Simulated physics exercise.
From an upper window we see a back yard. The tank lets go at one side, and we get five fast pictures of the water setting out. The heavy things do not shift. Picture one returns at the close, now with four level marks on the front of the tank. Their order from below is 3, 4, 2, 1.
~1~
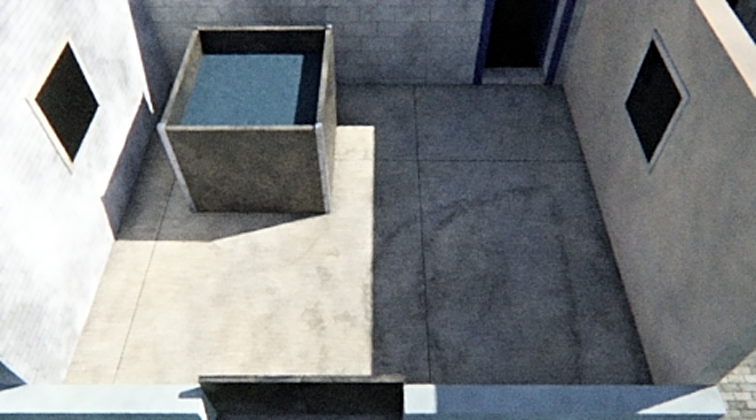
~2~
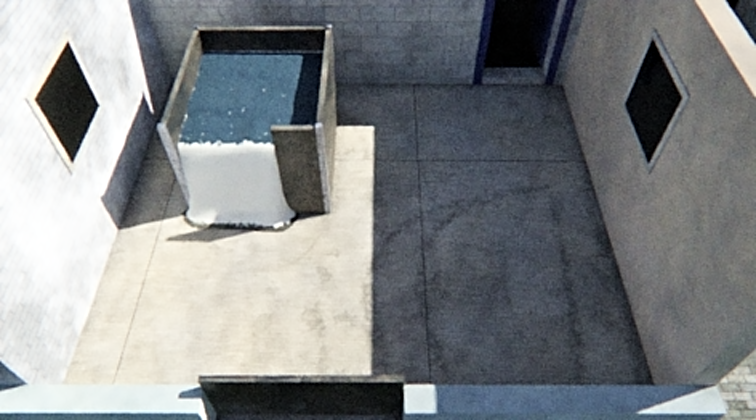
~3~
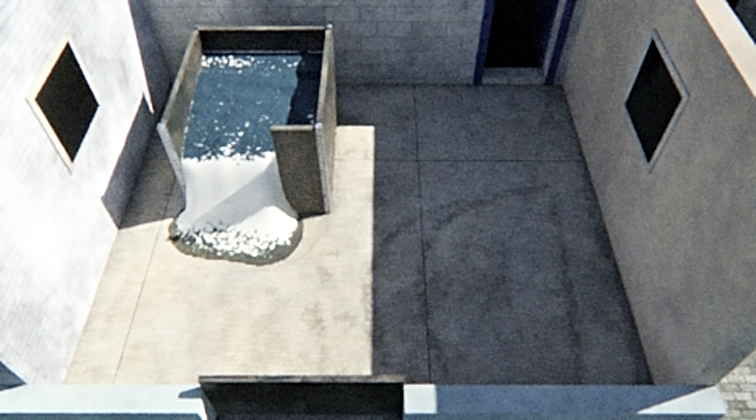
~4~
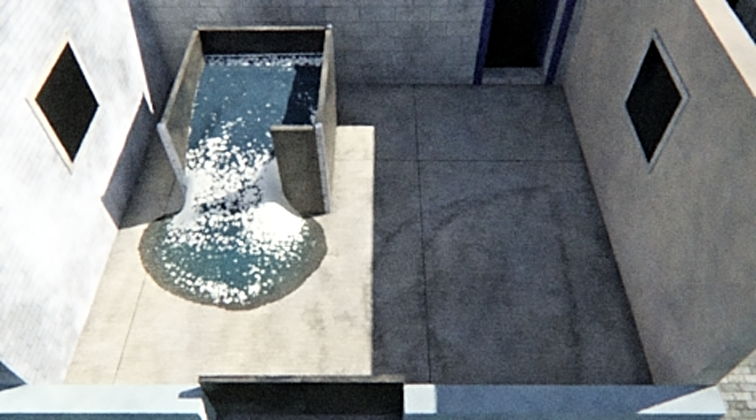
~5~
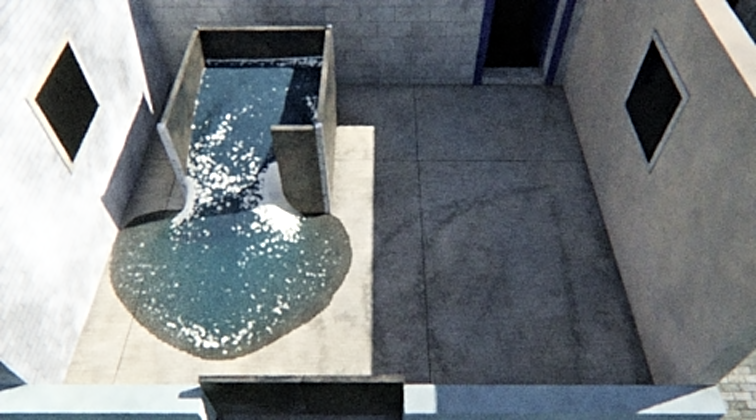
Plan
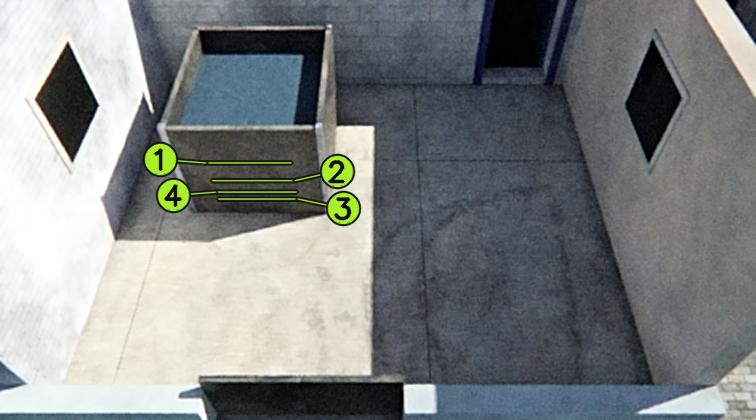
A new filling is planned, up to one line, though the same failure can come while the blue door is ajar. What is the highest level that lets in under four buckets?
The answer is mark 2.
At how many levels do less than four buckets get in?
Three of the four.
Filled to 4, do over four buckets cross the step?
No, not at all.
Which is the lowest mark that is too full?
1 it is.
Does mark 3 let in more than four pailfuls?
No, not at all.
In lime, 1 at (248, 162); 2 at (253, 180); 3 at (258, 199); 4 at (256, 192); from the bottom up 3, 4, 2, 1.
If 1 is chosen, about 10 bucketfuls get in.
If 2 is chosen, a splash gets over, under a bucket.
If 3 is chosen, nothing gets over.
If 4 is chosen, nothing gets over.
